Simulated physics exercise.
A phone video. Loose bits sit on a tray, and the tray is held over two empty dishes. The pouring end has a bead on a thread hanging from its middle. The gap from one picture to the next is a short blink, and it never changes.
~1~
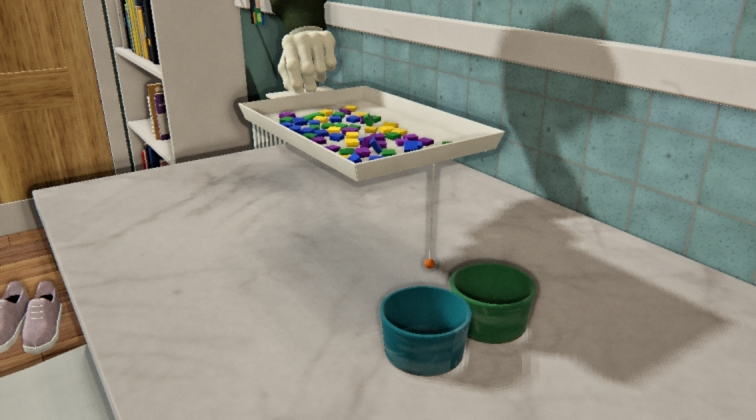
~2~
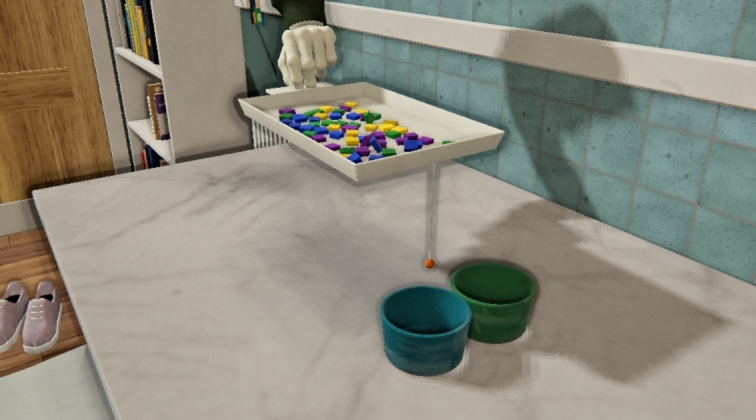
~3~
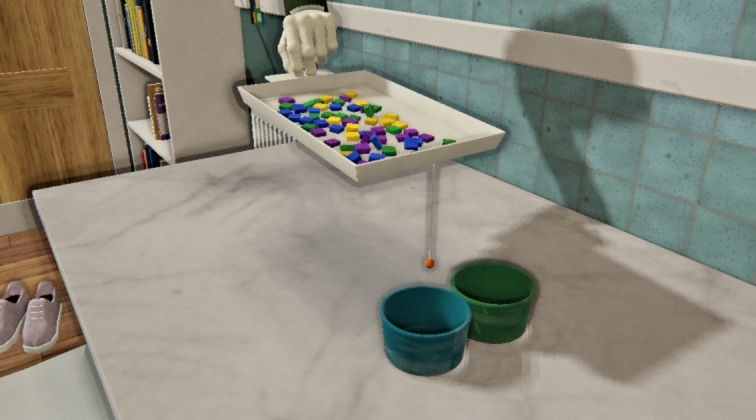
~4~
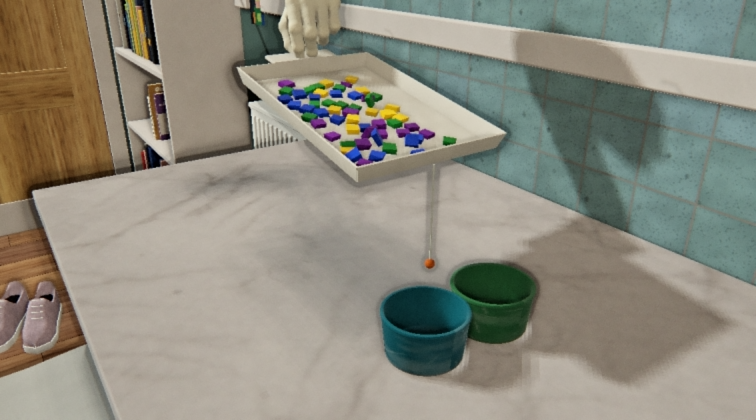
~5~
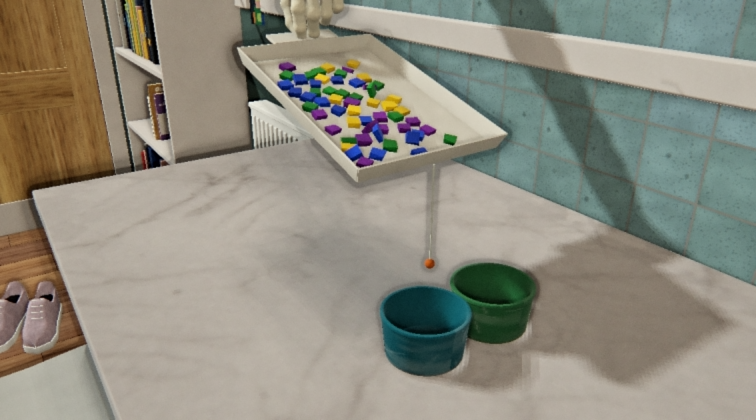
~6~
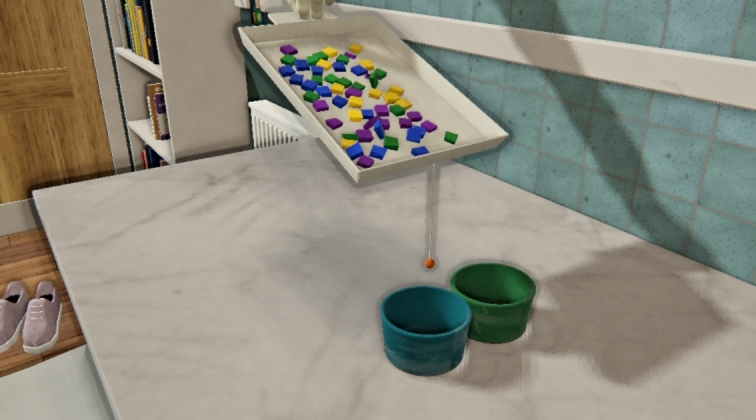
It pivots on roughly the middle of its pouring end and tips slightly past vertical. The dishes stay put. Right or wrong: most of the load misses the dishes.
Wrong, the dishes get over half.
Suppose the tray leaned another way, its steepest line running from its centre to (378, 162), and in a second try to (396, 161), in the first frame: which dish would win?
Result of try 1 is the left side, of try 2 the left side.
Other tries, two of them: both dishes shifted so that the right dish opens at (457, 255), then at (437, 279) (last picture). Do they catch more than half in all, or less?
Try 1: Not up to half; try 2: Not up to half.
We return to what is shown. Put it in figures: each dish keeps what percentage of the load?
Roughly 30 in a hundred end in the left dish and roughly 40 in a hundred in the right dish.
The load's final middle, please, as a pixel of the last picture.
Centre at rest: Close to (452, 340).
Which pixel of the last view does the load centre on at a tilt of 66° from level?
The load is centred around (412, 130).
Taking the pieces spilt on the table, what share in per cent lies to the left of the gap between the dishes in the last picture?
Left fraction: Around 60 per cent.
Just after the last frame, tray tipped steeply; almost all on the tray; just a few in the air.
A moment on, tray tipped past a quarter turn; roughly a quarter on the tray; about a tenth in the left dish; about a tenth in the right dish; about a tenth outside both; roughly a third in the air.
Further on, tray tipped past a quarter turn; roughly a third in the left dish; roughly a third in the right dish; roughly a quarter outside both.
When it is over, tray tipped past a quarter turn; roughly a third in the left dish; roughly a third in the right dish; roughly a quarter outside both.
